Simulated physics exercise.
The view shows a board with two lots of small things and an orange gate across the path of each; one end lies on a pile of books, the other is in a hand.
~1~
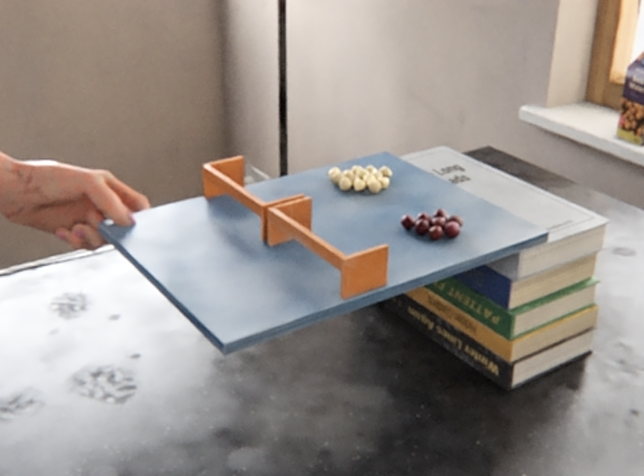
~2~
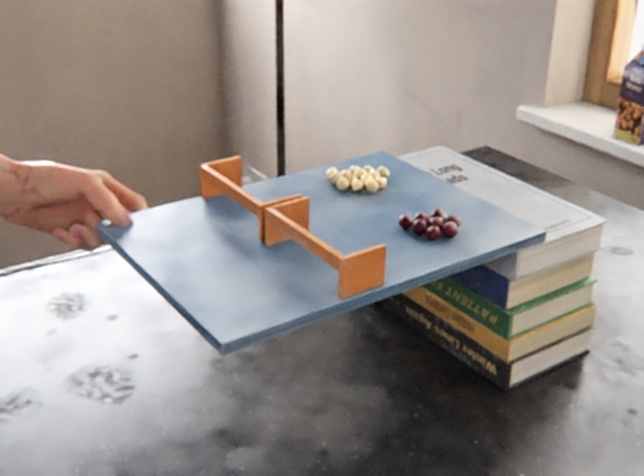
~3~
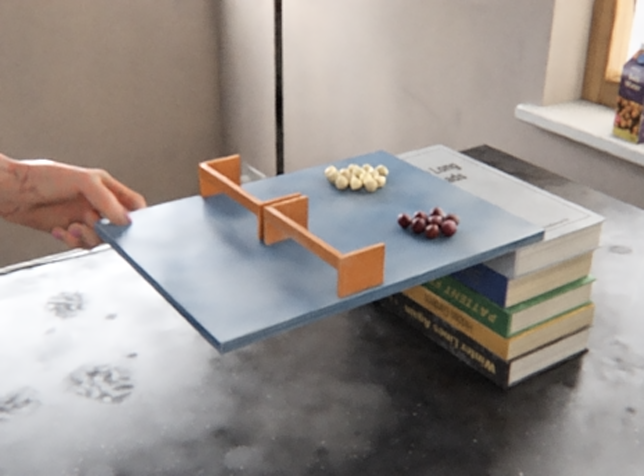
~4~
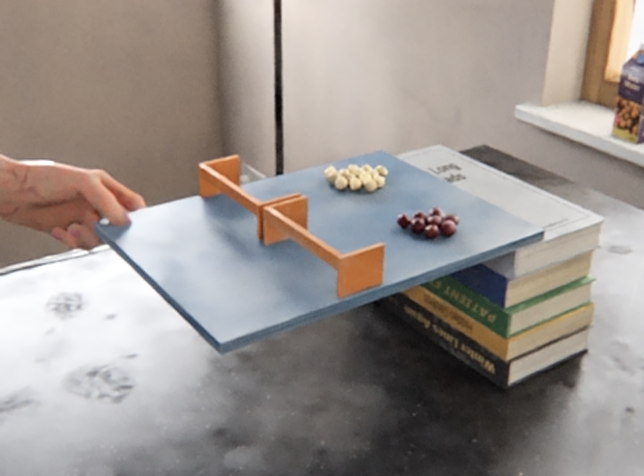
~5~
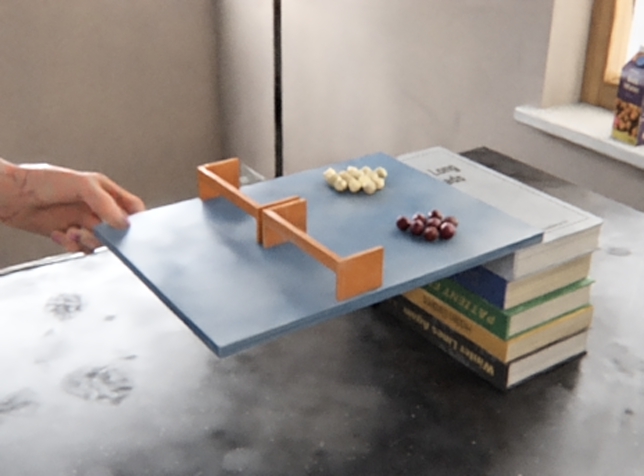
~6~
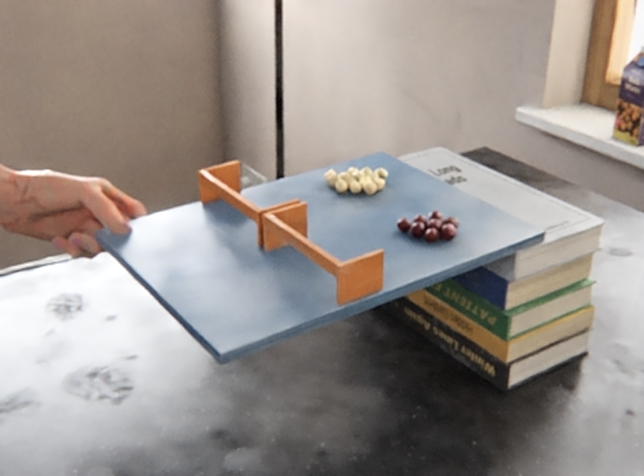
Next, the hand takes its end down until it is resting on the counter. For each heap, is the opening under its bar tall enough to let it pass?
At the end, looks like the front portion has enough room. Looks like the back portion has enough room.
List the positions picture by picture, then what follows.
In the first frame, held end of the board near (229, 341), level; book pile near (476, 206), nearly half as high as the board is long; front portion near (438, 225), a few dried cherries; back portion near (362, 176), a few macadamia nuts; front gate near (306, 238), its slot higher than a piece; back gate near (234, 190), its slot higher than a piece.
In the second frame, held end of the board near (227, 341), level; back portion near (360, 176).
In the third frame, held end of the board near (226, 340), level; front portion near (435, 223).
In the fourth frame, held end of the board near (226, 340), level; back portion near (358, 175).
In the fifth frame, held end of the board near (225, 344), level; front portion near (434, 226).
In the sixth frame, held end of the board near (226, 350), down by 1°; book pile near (472, 206); front portion near (434, 227), not moving; back portion near (359, 178), not moving; front gate near (302, 245); back gate near (229, 196).
Then, 0.59 s on from there, board sloping at 13°; front portion where it was; back portion where it was.
Then, 1.22 s on from there, board sloping at 25°; front portion the whole lot past its gate; back portion the whole lot past its gate.
Then, 1.96 s on from there, board resting at 30°; front portion the whole lot past its gate; back portion the whole lot past its gate.
In the end, board resting at 30°; front portion the whole lot past its gate; back portion the whole lot past its gate.
